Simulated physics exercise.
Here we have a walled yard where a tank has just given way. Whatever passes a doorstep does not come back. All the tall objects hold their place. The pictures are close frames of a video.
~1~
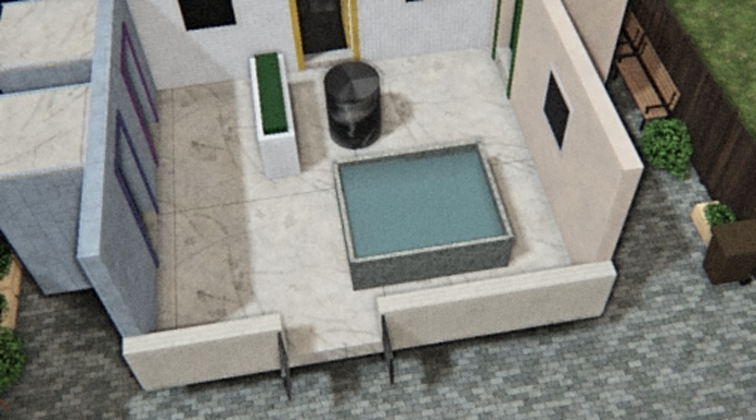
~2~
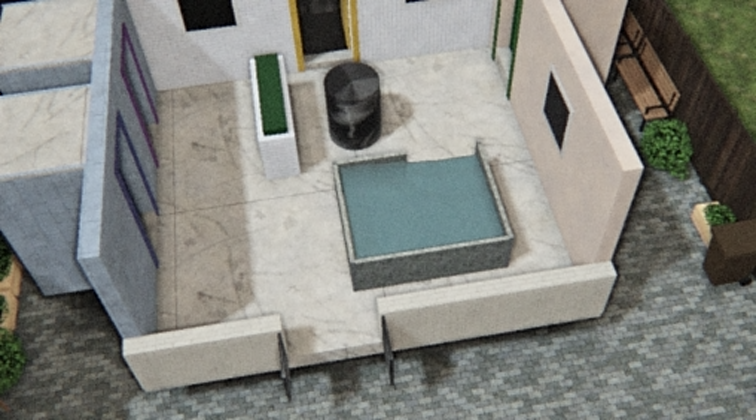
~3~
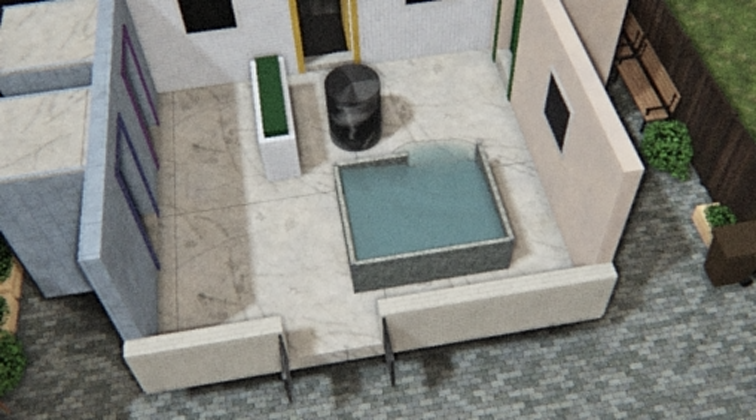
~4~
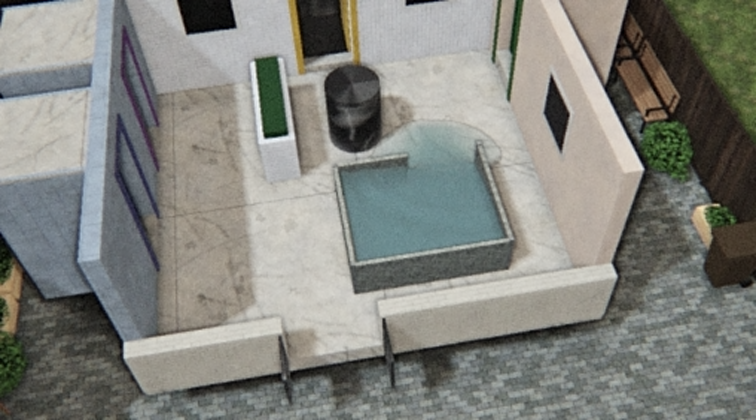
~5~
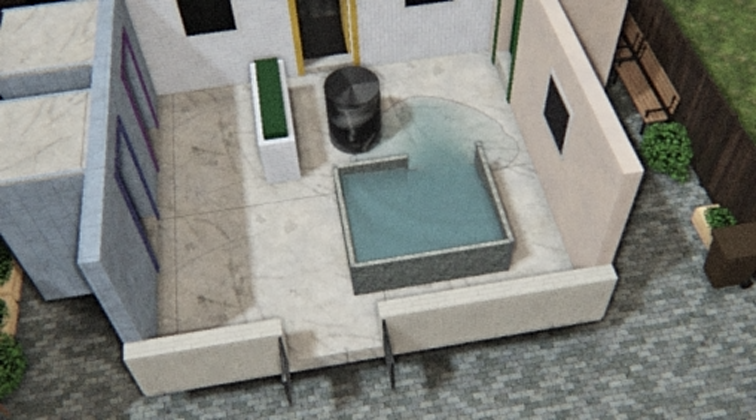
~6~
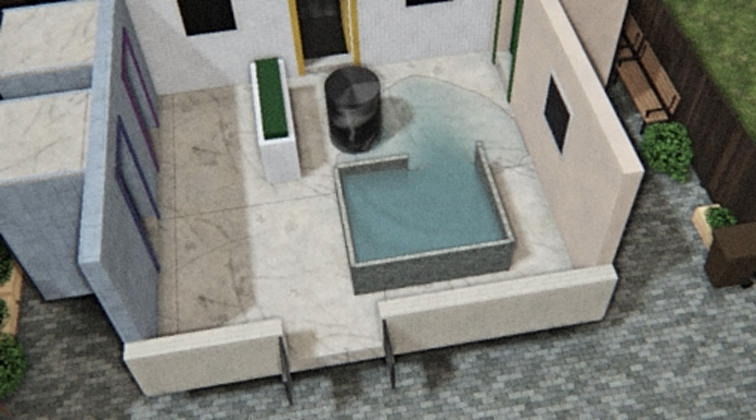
Walled yard with a grey water tank opening at its far side, water pouring out and spreading across the pale floor.
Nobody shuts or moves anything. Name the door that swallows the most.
The purple doorway takes the most.
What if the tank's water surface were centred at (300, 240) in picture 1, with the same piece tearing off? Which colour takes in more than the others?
It is the yellow door.
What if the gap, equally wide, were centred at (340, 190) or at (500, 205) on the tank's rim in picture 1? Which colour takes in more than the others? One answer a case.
Case one the blue door, case two the purple one.
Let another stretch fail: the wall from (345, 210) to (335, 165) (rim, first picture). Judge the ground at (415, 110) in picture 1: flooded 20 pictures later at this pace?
Answer: Clear.
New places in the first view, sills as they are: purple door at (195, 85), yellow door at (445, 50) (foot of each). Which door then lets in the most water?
That is the yellow one.
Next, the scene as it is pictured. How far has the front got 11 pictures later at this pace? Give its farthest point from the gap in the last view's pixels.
Close to (249, 84).
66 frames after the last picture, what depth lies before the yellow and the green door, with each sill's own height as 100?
About 60 and 30 per cent.
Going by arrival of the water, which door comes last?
It is the blue-painted one.
A moment on, water covers 25 % of the floor; purple door not reached, blue door not reached, yellow door wet at the sill, nothing in, green door wet at the sill, nothing in.
Next, water covers 30 % of the floor; purple door not reached, blue door not reached, yellow door wet at the sill, nothing in, green door wet at the sill, nothing in.
Then, water covers 45 % of the floor; purple door wet at the sill, nothing in, blue door not reached, yellow door a trickle in, green door a trickle in.
Later, water covers 80 % of the floor; purple door some in, blue door wet at the sill, nothing in, yellow door a trickle in, green door a trickle in.
In the end, water covers 95 % of the floor; purple door some in, blue door wet at the sill, nothing in, yellow door a trickle in, green door a trickle in; the purple door has let in the most.
